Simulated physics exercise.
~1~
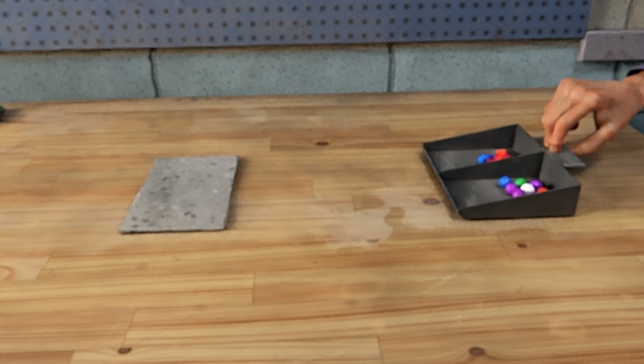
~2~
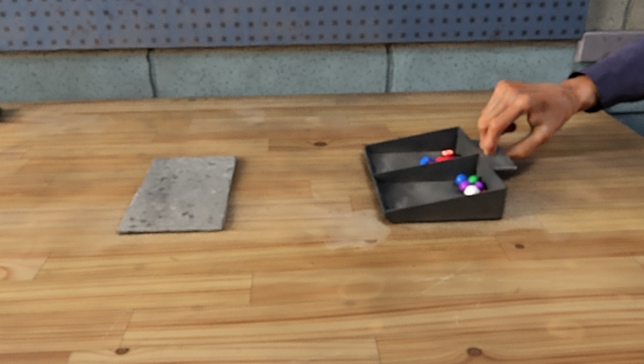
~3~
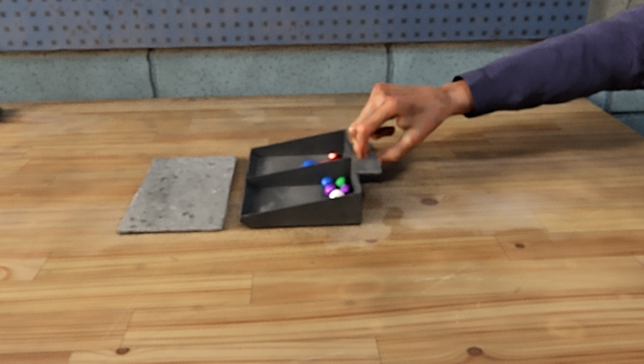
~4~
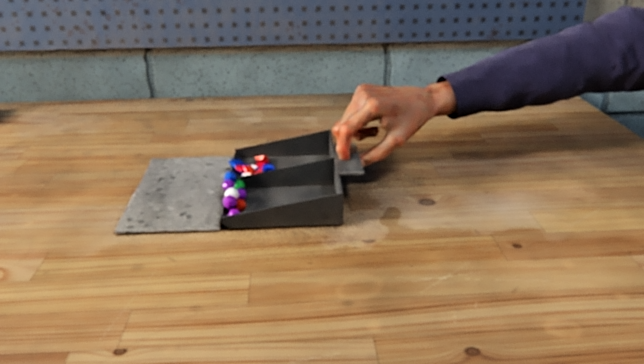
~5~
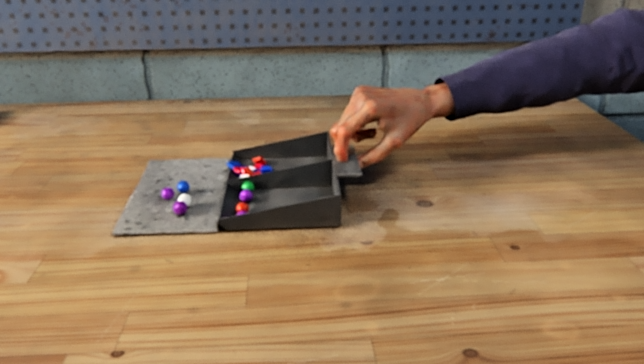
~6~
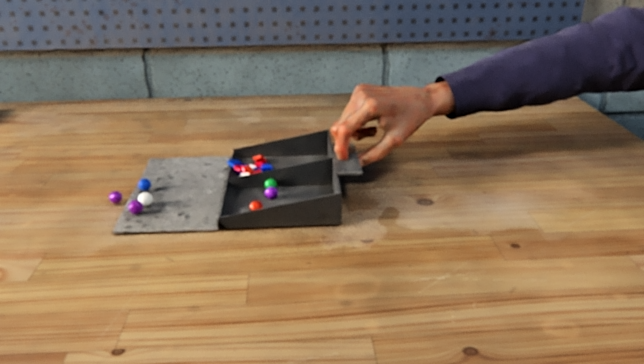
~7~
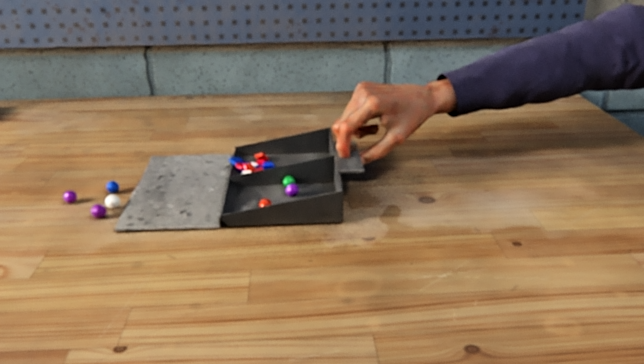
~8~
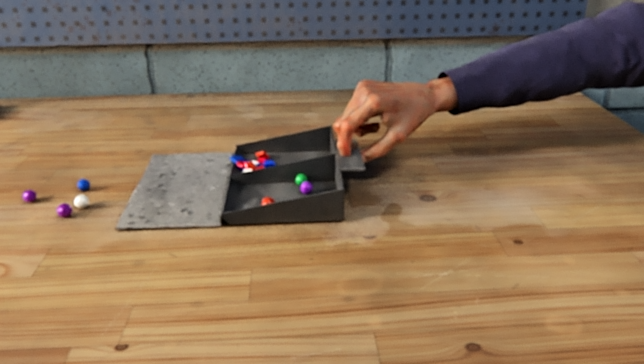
To begin with, a hand at the right holds a dark two-part tray on a wooden counter, with small colourful balls in both sections and a flat grey slab lying to the left. The hand slides the tray left across the counter until it stops against the slab. At once, both batches shift to the front rim. Four balls from the nearer section, two purple, one blue and one white, spill over onto the slab. They roll left across it and onto the counter, while the nearer section's remaining balls drift back inside and the farther batch stays in the tray.
